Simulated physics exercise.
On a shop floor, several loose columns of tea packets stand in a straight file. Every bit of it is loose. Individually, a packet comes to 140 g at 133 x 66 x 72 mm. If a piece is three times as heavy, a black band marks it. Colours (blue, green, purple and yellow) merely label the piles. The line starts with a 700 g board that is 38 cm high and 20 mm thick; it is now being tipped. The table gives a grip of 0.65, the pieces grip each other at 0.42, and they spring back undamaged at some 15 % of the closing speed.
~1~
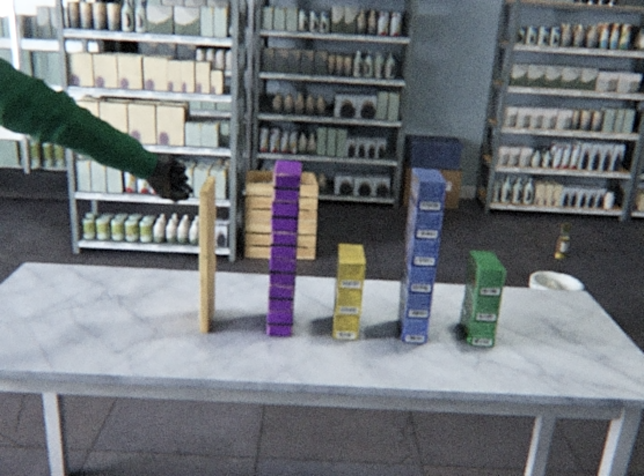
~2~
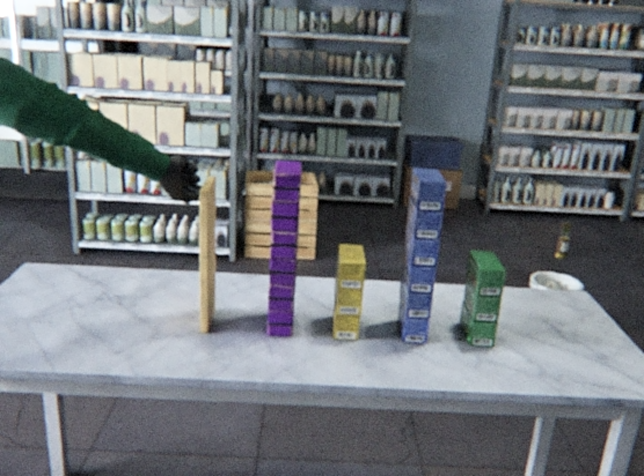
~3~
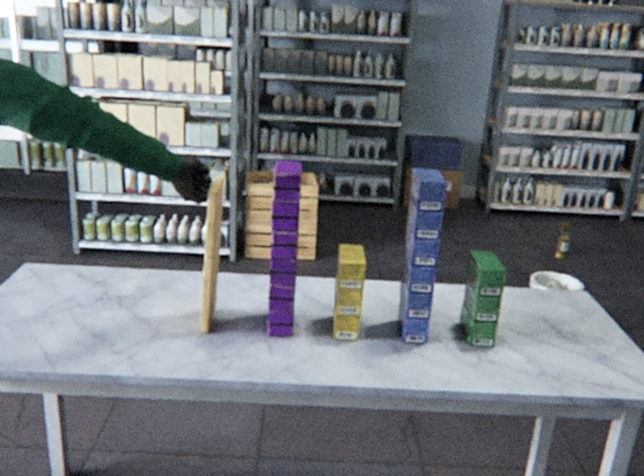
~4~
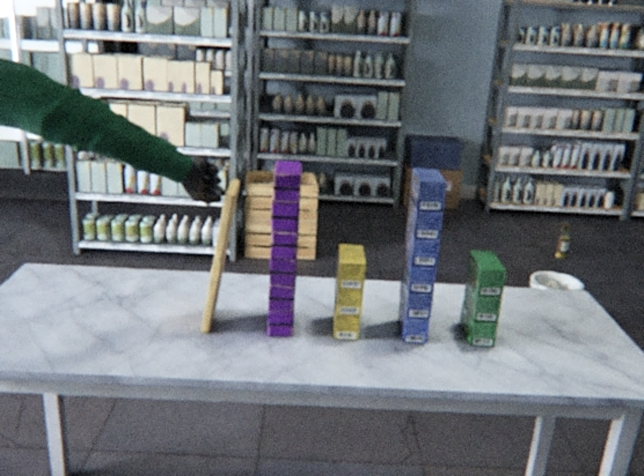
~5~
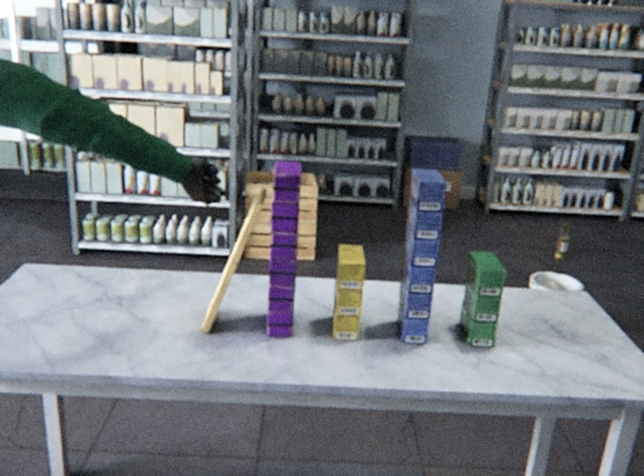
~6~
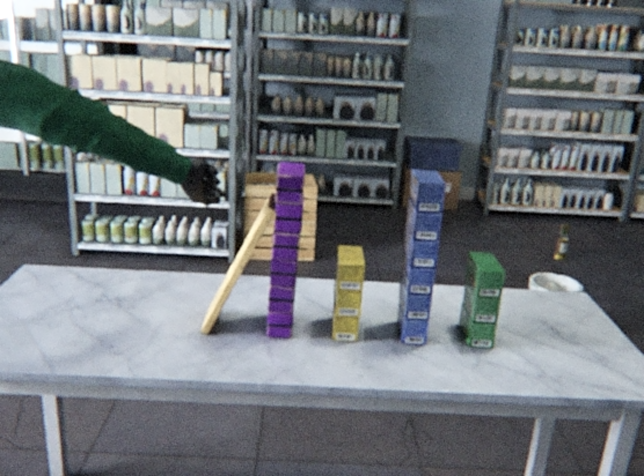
In a shop, a green-sleeved arm pushing an upright wooden board rightward, the board leaning over onto a tall purple packet stack.
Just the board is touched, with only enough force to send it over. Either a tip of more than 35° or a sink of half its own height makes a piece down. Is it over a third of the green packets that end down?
No, fewer than a third.
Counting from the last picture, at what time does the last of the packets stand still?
At around 0.5 s.
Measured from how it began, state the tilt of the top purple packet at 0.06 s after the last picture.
At that moment, roughly 0 degrees.
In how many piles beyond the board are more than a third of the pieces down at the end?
Count: 0.
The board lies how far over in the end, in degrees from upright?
Lean from upright: Around 25°.
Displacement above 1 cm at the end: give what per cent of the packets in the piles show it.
10 %.
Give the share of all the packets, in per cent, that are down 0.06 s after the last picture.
0 %.
Then, 0.06 s after the last picture, board 26° from upright; none of the 3 green packets down (0 of 18 in all colours); top green packet unmoved; top purple packet shifted 11 mm.
At rest, board 26° from upright; none of the 3 green packets down (0 of 18 in all colours); top green packet unmoved; top purple packet shifted 12 mm. That is 0 per cent. As the last picture would show them, middles, top green packet near (484, 274), top purple packet near (291, 183).
